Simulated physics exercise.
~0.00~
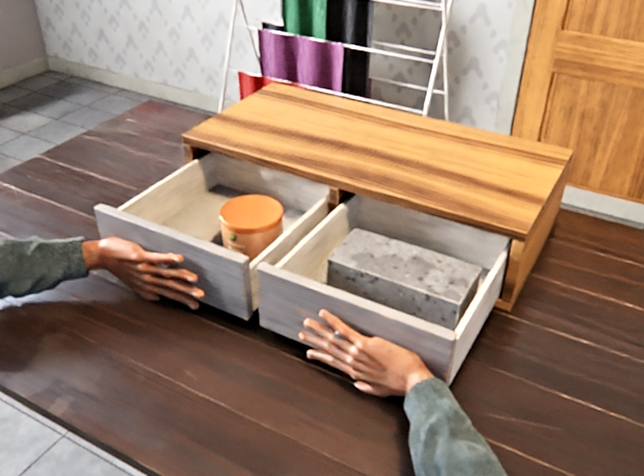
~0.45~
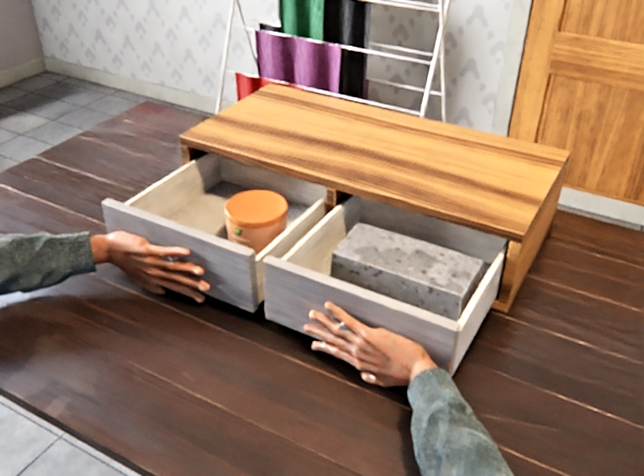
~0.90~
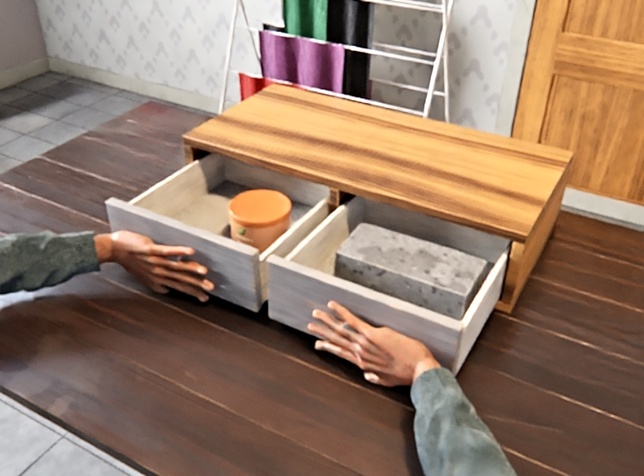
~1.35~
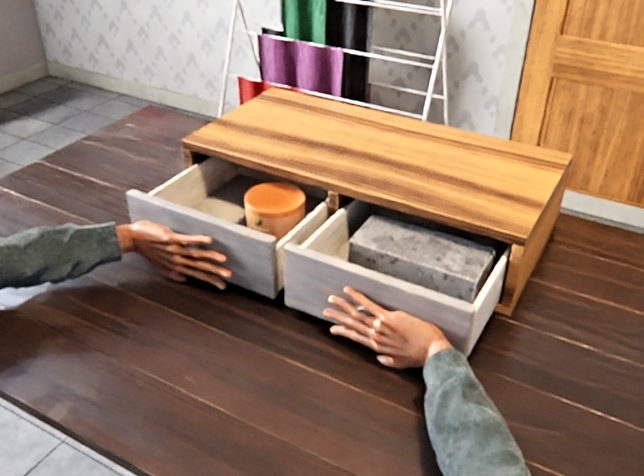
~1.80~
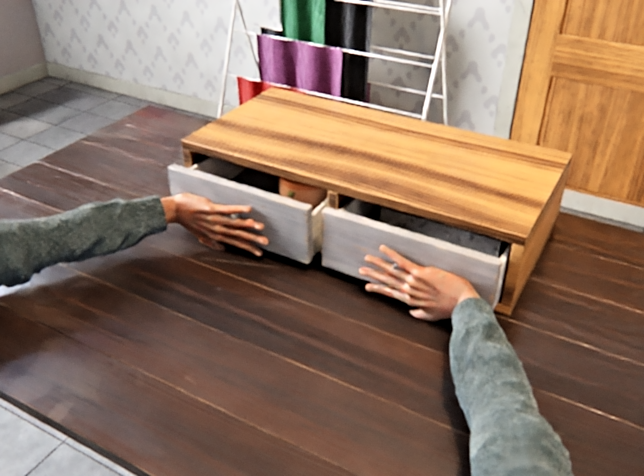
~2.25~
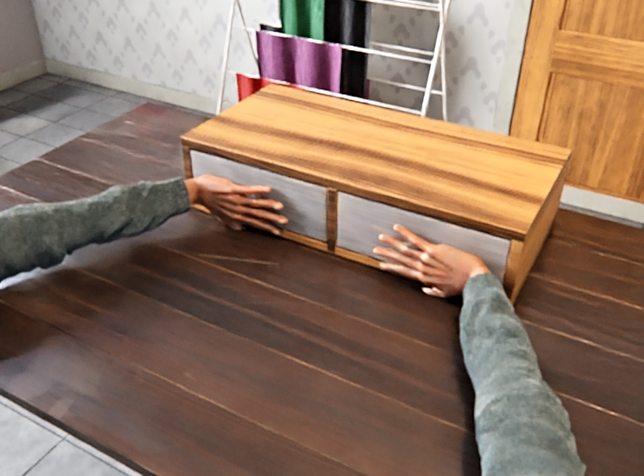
The clip shows a low wooden cabinet with two open drawers, an orange tub in the left and a grey brick in the right. Two hands push both drawer fronts inward together, hiding the contents, until both drawers are shut flush.
